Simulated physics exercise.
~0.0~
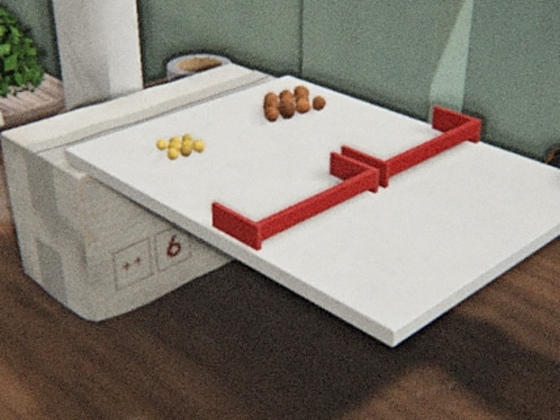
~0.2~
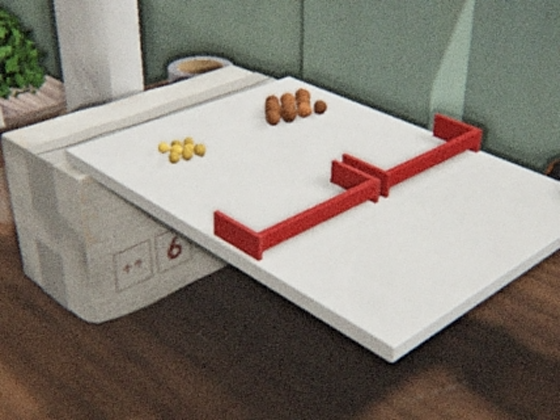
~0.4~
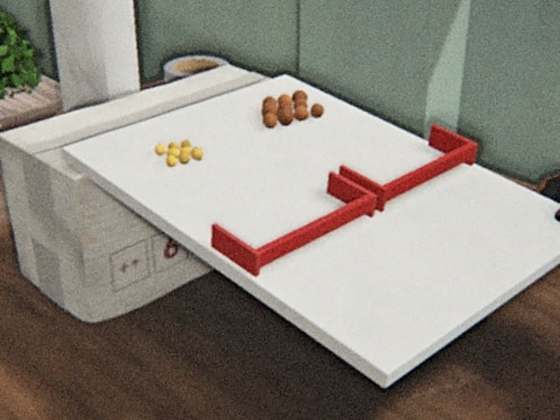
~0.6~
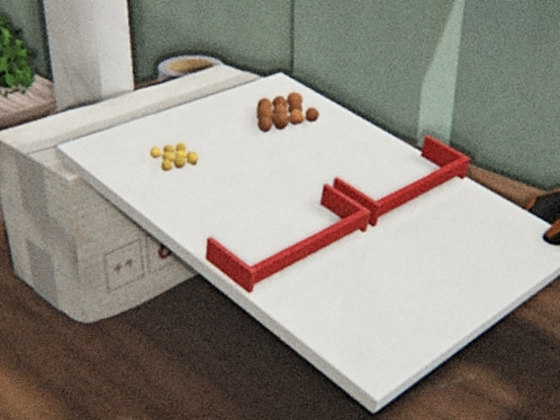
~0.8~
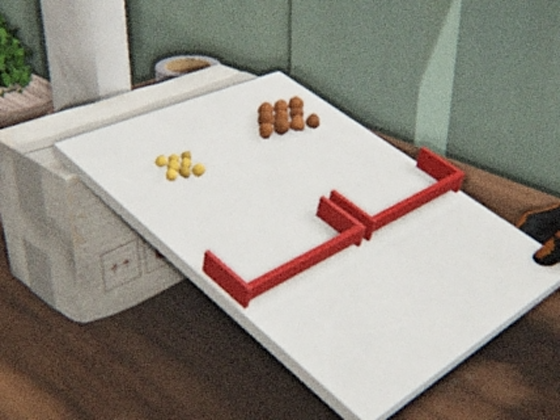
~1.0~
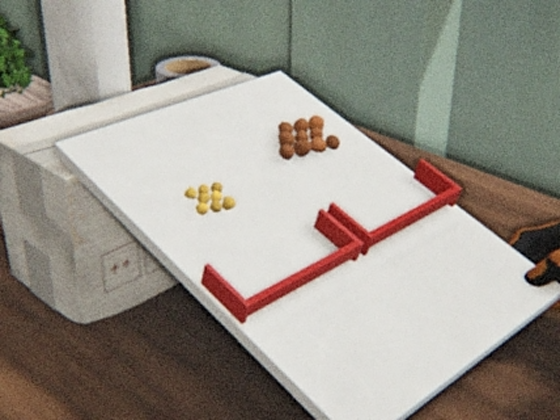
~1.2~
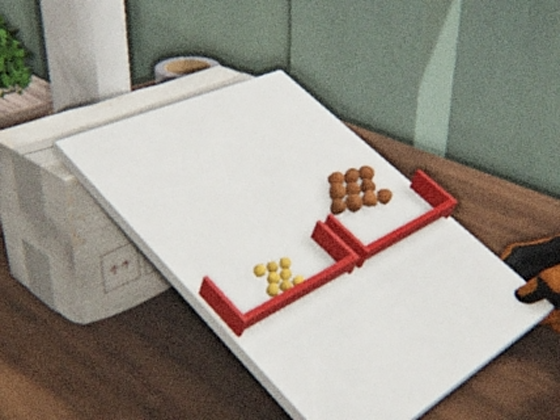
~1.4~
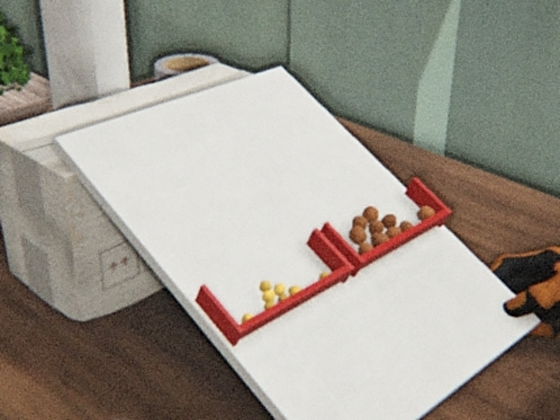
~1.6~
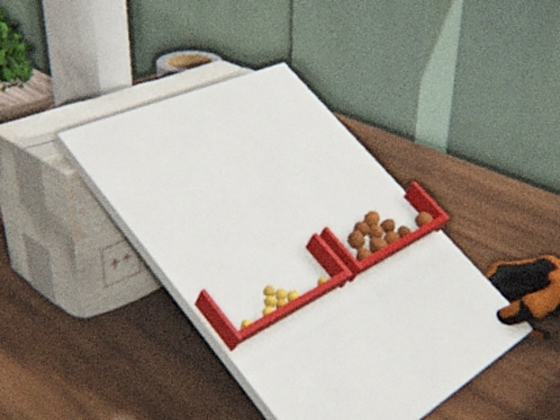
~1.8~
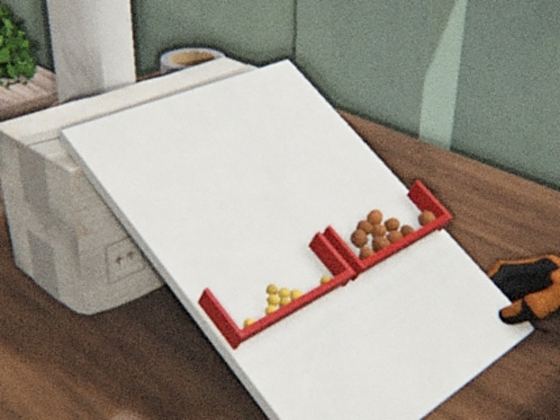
We see a white board propped on a box, holding small yellow balls and larger brown balls above two red barriers. The board's free end tilts downward, a hand appearing beside it, and both groups slide down and end up gathered against the barriers.
